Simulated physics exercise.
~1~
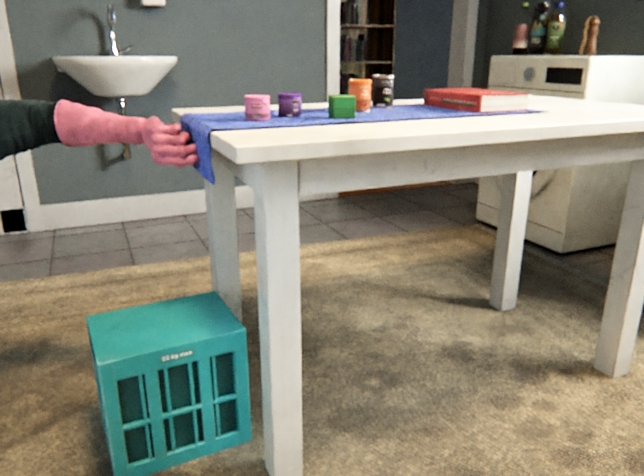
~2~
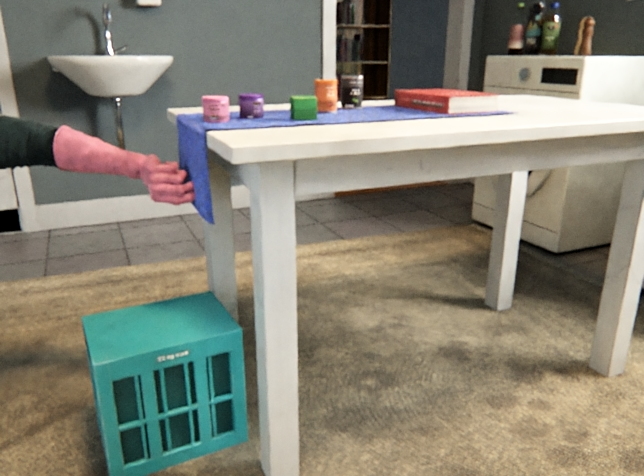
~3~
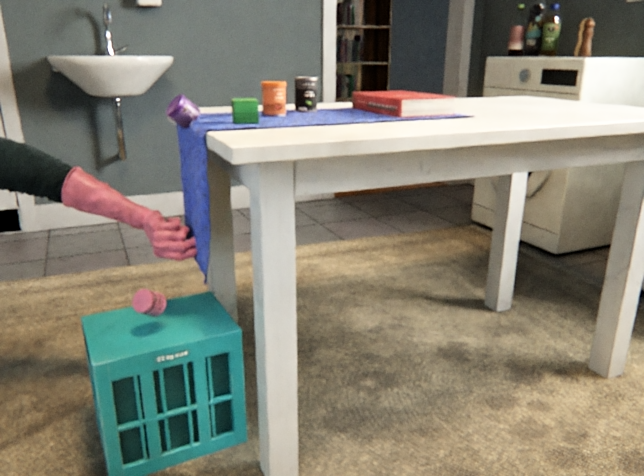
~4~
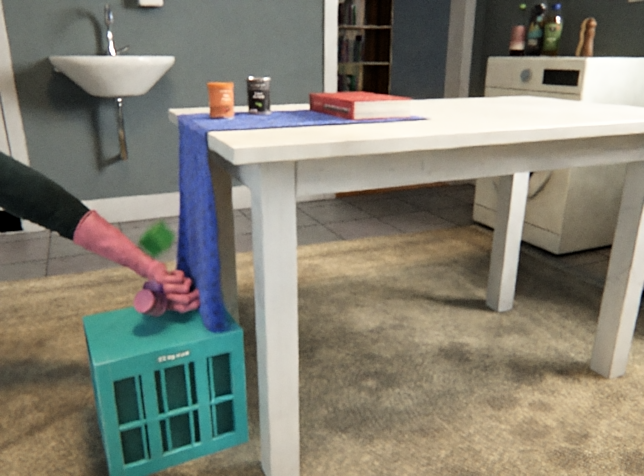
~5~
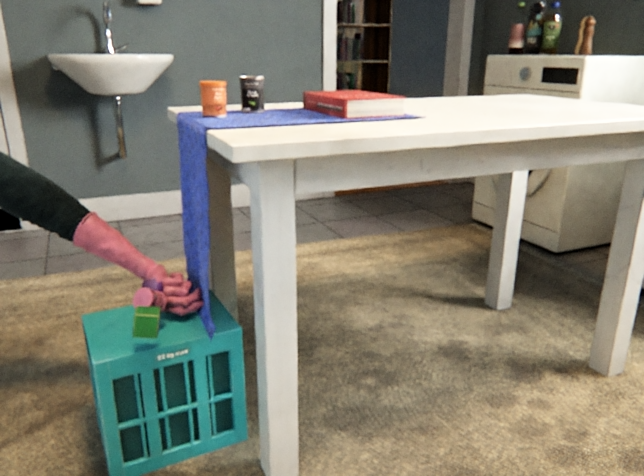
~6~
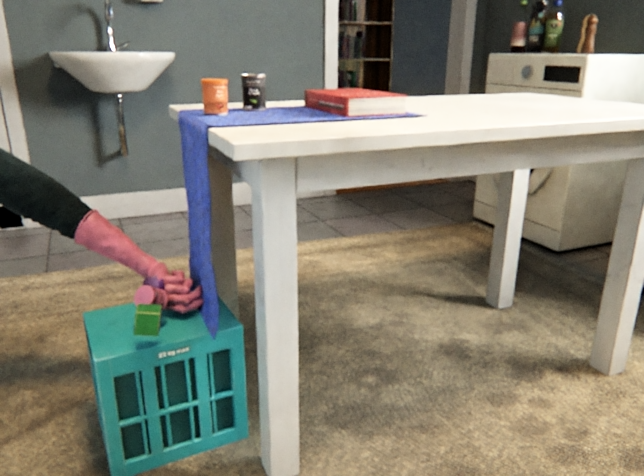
A gloved hand pulls a blue tablecloth down to a turquoise crate, and three containers fall.
